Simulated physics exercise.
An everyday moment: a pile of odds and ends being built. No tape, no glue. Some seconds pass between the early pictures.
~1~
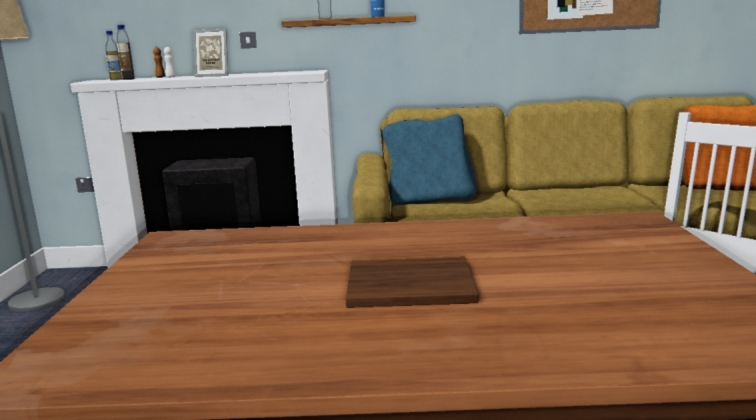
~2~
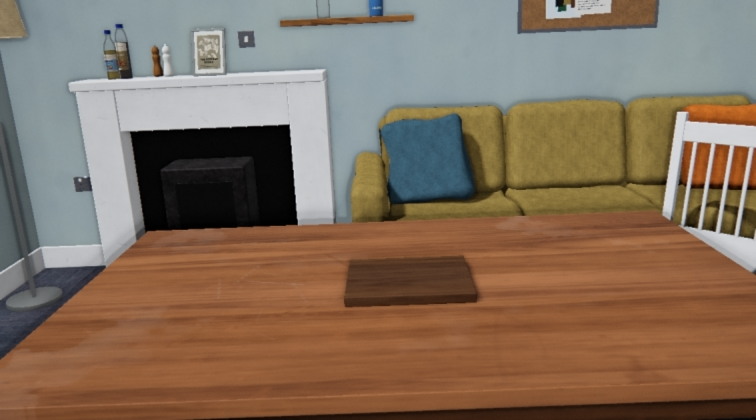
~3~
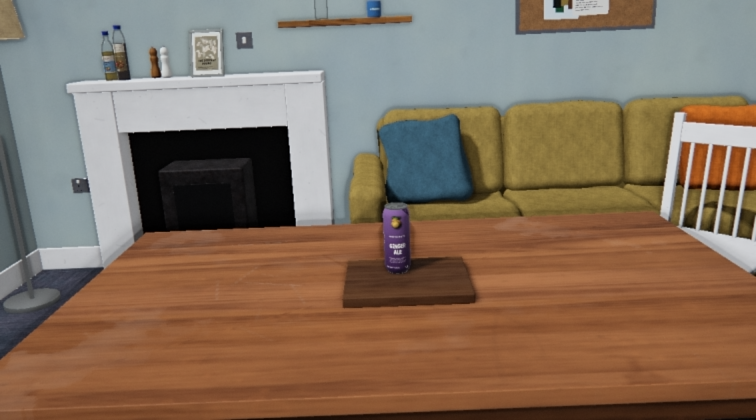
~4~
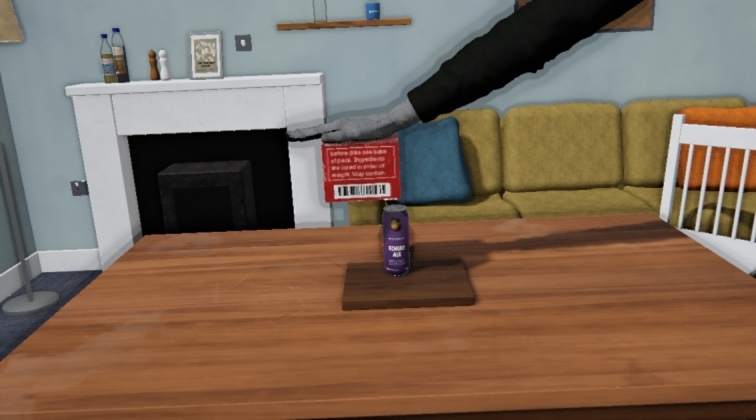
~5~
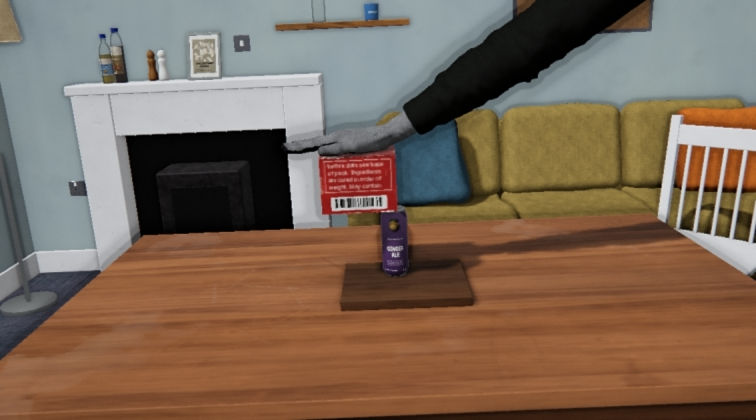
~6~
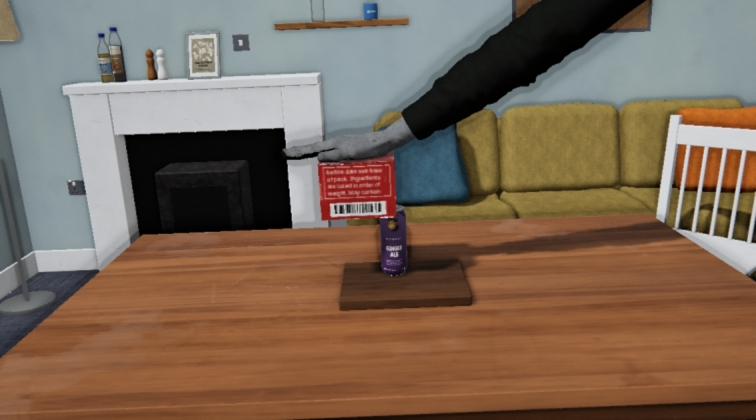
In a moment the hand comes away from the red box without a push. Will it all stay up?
Here the pile loses its balance.
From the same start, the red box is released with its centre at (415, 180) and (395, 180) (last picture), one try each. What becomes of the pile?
First try: It gives way; second try: It holds.
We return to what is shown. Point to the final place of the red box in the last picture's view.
At about (258, 263).
Then, 0.40 s past the last view, red box now fallen.
Then, 0.50 s past the last view, things are still on the move.
Finally, fallen, red box; the other 2 still in place. Final places as the last picture's camera would see them, red box near (258, 263). The pile comes apart.
